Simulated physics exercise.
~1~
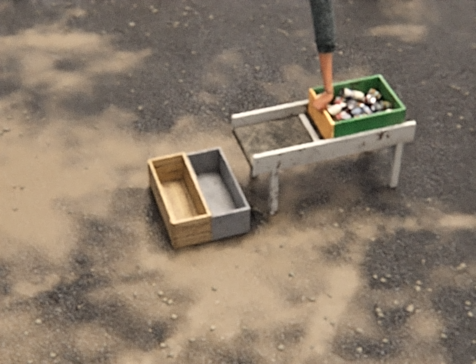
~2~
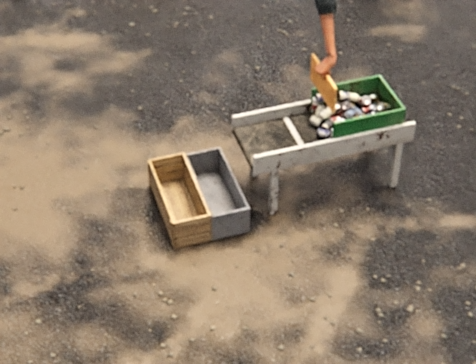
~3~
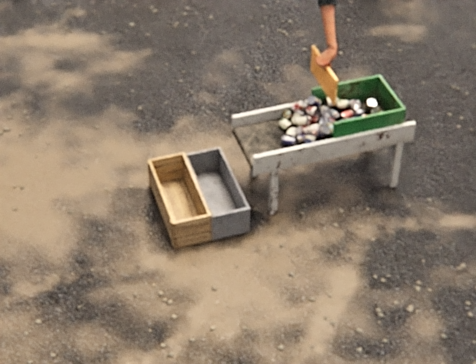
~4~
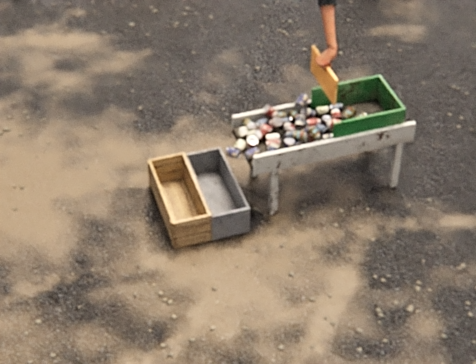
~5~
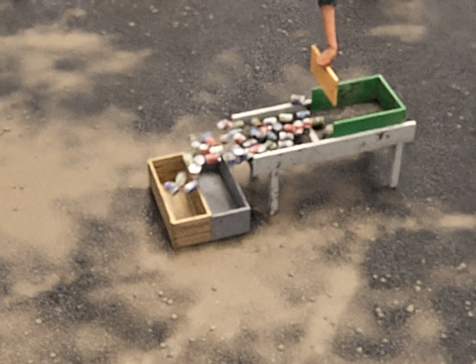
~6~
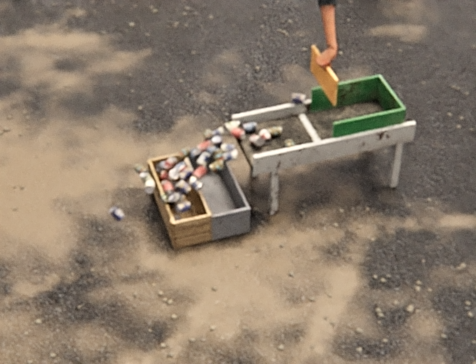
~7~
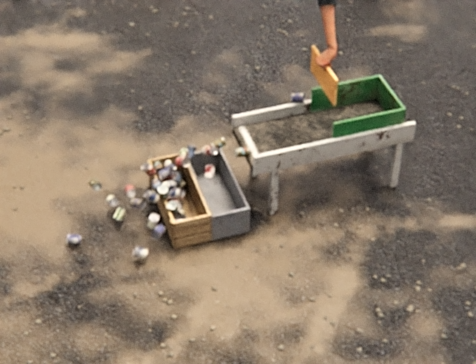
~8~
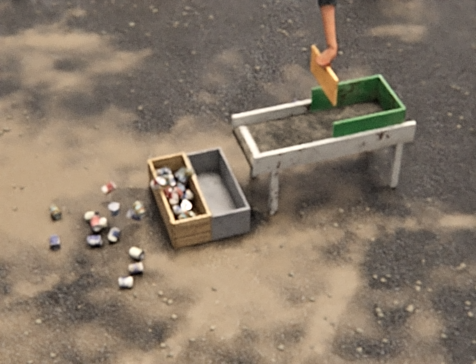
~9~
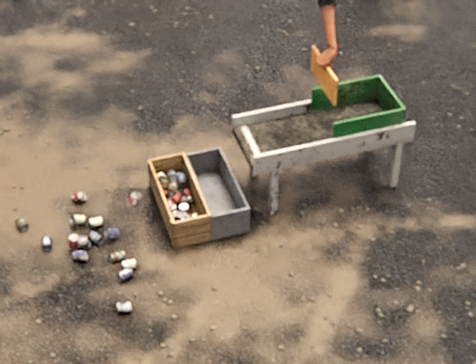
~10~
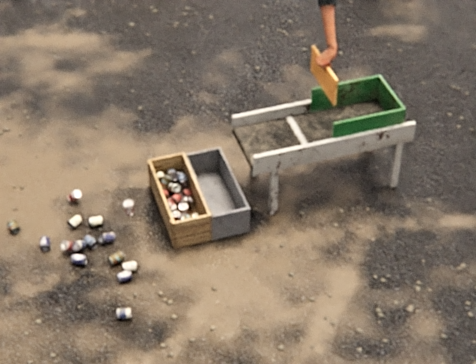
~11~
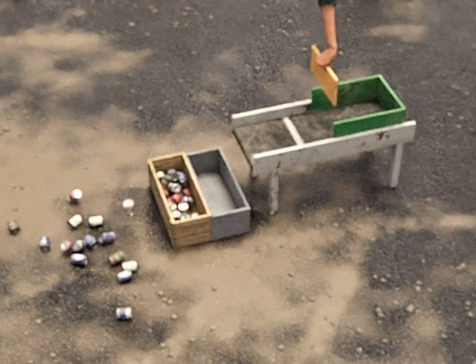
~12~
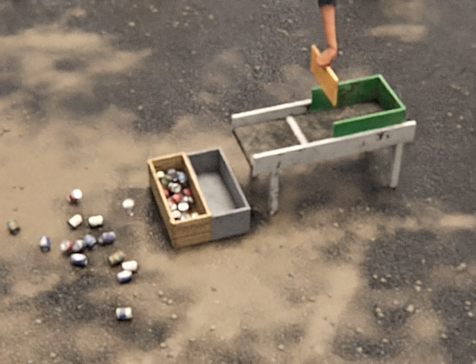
Small tins slide off a belt, most landing in a wooden box, others on the ground.
